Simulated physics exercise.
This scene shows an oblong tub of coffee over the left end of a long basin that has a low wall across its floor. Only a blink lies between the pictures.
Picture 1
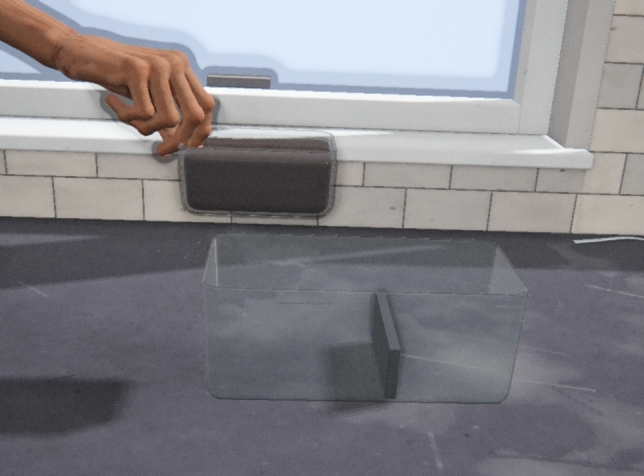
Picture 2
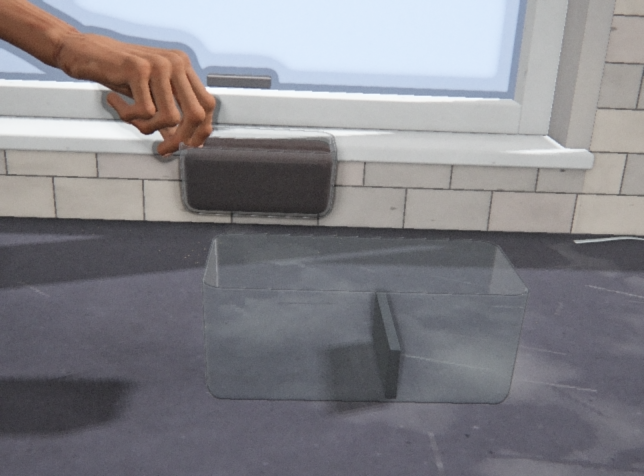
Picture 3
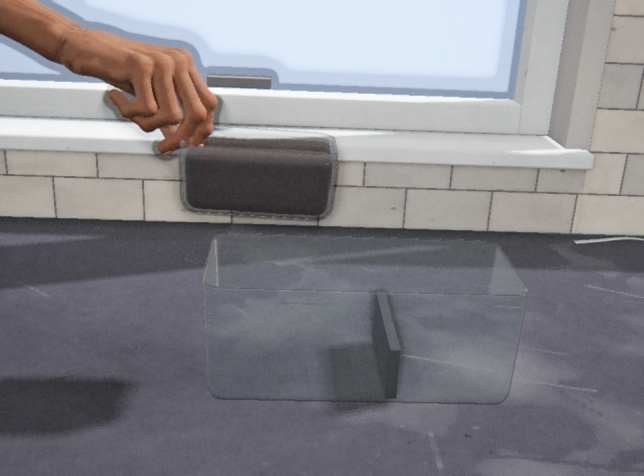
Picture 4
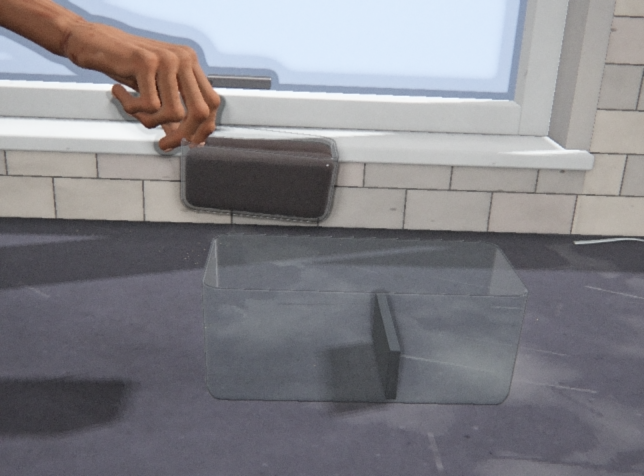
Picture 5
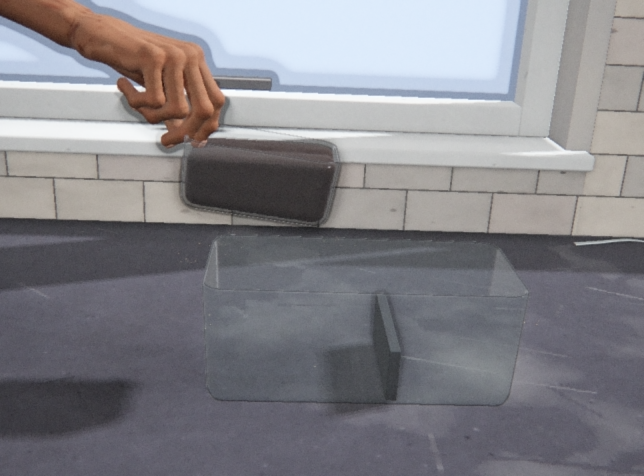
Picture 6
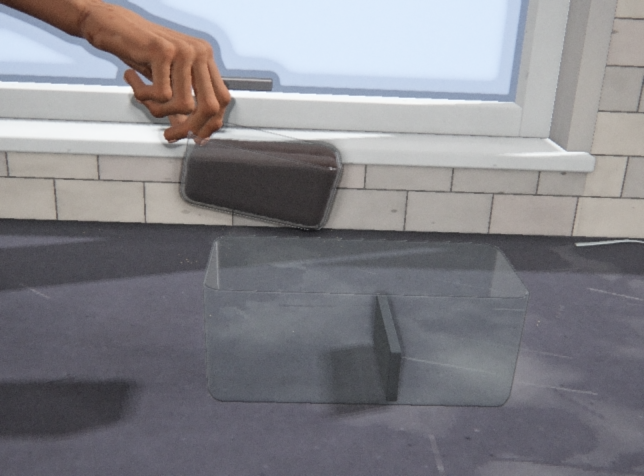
We see a hand holding a dark oblong container above the left part of a long, clear basin with a low wall across its floor; the container stays level at first, then tilts slightly, its right end dipping.
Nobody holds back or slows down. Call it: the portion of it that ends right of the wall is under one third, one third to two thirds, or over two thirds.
One third to two thirds.
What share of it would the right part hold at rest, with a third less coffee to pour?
I'd reckon close to 15 %.
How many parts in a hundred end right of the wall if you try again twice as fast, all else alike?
It comes to near 25 per cent.
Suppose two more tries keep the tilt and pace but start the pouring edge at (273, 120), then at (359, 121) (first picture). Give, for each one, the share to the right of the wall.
First some 0, then 70 per cent.
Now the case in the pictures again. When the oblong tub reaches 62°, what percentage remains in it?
40 per cent, approximately.
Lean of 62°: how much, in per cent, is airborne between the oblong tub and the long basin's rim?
Estimated: 25 per cent or thereabouts.
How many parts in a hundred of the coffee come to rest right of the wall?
That works out near 50 in every hundred.
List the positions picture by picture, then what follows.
Tilt 0°; pouring edge (334, 144); surface from (188, 146) to (331, 151); the long basin's rim runs from (208, 260) to (512, 268); the wall's top is at (387, 320), in the first picture.
Tilt 0°; pouring edge (334, 145); surface from (188, 146) to (331, 151), in the second picture.
Tilt 2°; pouring edge (335, 147); surface from (189, 145) to (332, 152), in the third picture.
Tilt 4°; pouring edge (336, 150); surface from (189, 145) to (332, 154), in the fourth picture.
Tilt 7°; pouring edge (337, 155); surface from (191, 147) to (335, 156), in the fifth picture.
Tilt 11°; pouring edge (339, 161); surface from (192, 148) to (338, 156), in the sixth picture.
A moment on, the tilt is 62° and 41 per cent is still to pour, 12 is left of the wall and 20 right of it.
Next, the tilt is 95° and 8 per cent is still to pour, 41 is left of the wall and 48 right of it.
Then the tilt is 104° and 0 per cent is still to pour, 51 is left of the wall and 48 right of it.
Later the tilt is 104° and 0 per cent is still to pour, 52 is left of the wall and 48 right of it.
At rest 52 per cent lies left of the wall, 48 right of it and 0 outside.
